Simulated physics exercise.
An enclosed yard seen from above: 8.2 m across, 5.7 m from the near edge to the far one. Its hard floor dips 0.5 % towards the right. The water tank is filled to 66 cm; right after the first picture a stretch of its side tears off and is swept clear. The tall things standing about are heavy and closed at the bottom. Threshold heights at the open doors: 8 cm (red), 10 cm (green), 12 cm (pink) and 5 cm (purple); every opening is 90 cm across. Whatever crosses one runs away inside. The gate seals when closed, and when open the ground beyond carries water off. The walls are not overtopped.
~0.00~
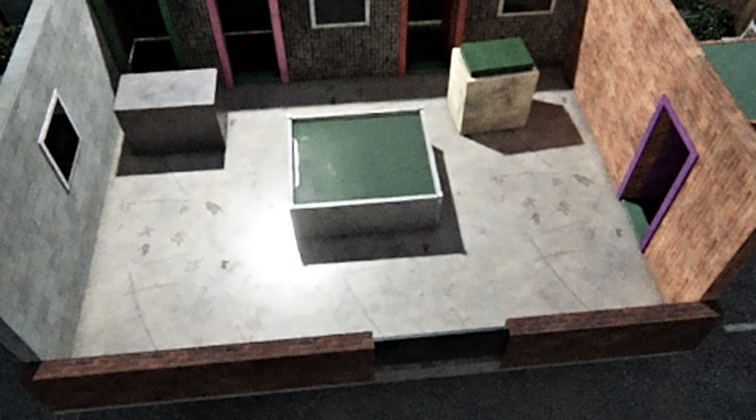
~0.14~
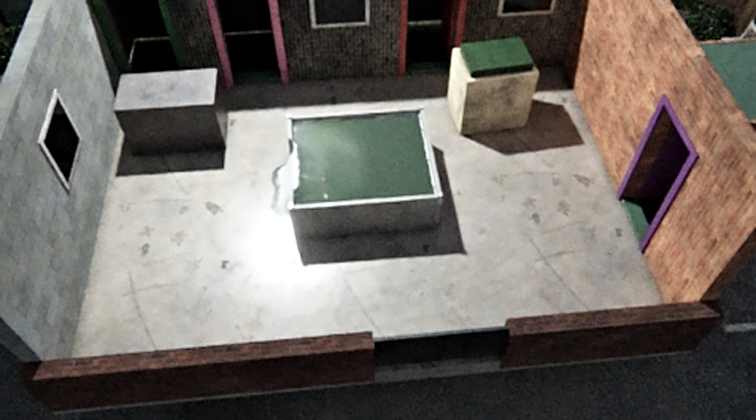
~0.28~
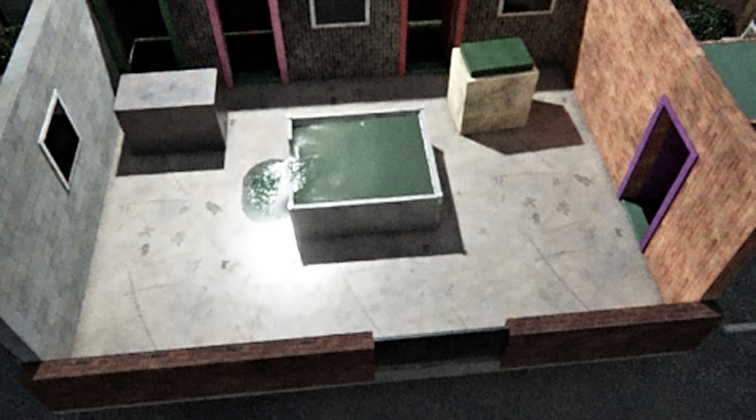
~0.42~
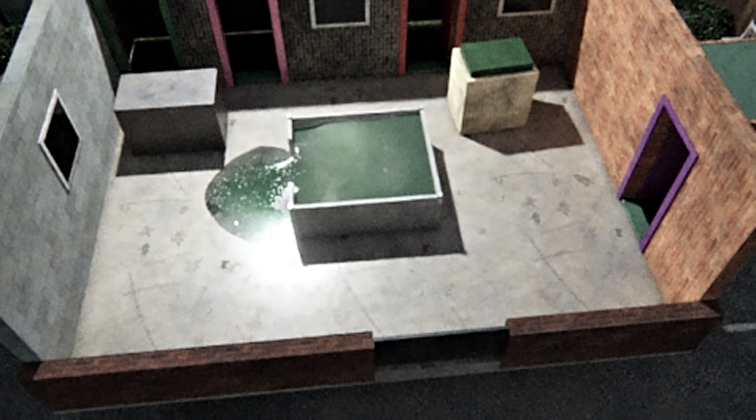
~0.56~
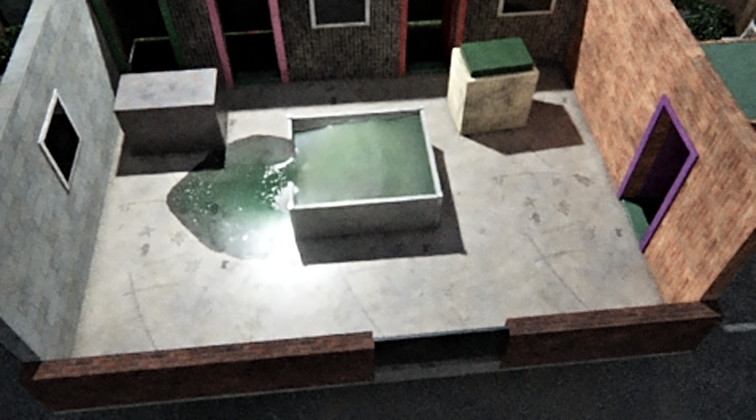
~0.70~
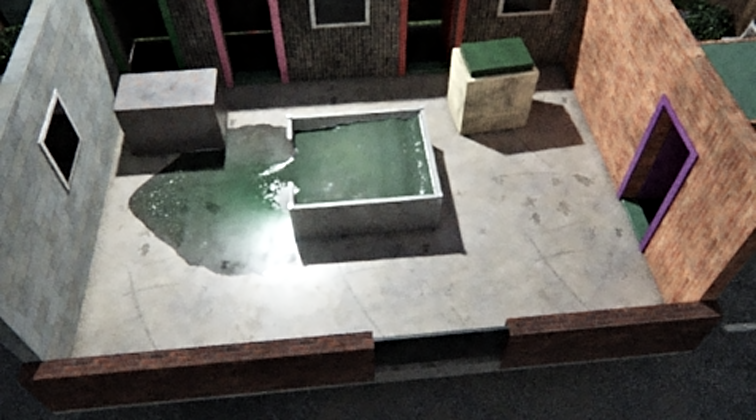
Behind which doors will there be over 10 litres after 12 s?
Door by door: At the red door it stays under the limit; at the green door it goes over the limit; at the pink door it stays under the limit; at the purple door it exceeds the limit.
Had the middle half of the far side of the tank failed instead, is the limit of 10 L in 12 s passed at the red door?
Against that limit: Red over.
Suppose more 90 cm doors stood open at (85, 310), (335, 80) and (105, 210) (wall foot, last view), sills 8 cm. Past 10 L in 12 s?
In that order: Past it, below, over.
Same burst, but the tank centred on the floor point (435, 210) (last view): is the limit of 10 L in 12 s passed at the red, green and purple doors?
Against that limit: Red under, green past it, purple below.
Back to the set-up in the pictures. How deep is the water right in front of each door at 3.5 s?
In cm: Red 0, green 15, pink 7, purple 0.
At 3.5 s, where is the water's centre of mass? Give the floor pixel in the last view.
Around (255, 205).
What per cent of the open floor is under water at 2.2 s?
About 30 per cent.
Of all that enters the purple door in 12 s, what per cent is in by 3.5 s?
Some 0 per cent by then.
After 1.4 s water covers 20 % of the floor and is deepest (37 cm) near (112, 167); red door not reached, green door not reached, pink door not reached, purple door not reached.
After 2.2 s water covers 30 % of the floor and is deepest (36 cm) near (112, 167); red door not reached, green door 10 cm at the sill, 1 L in, pink door 10 cm at the sill, 0 L in, purple door not reached.
After 3.5 s water covers 35 % of the floor and is deepest (26 cm) near (67, 384); red door not reached, green door 15 cm at the sill, 31 L in, pink door 7 cm at the sill, 1 L in, purple door not reached.
After 7.0 s water covers 80 % of the floor and is deepest (16 cm) near (70, 371); red door 2 cm at the sill, 0 L in, green door 8 cm at the sill, 56 L in, pink door 7 cm at the sill, 1 L in, purple door not reached.
After 12.0 s water covers 100 % of the floor and is deepest (12 cm) near (559, 67); red door 4 cm at the sill, 0 L in, green door 5 cm at the sill, 57 L in, pink door 4 cm at the sill, 1 L in, purple door 10 cm at the sill, 45 L in.
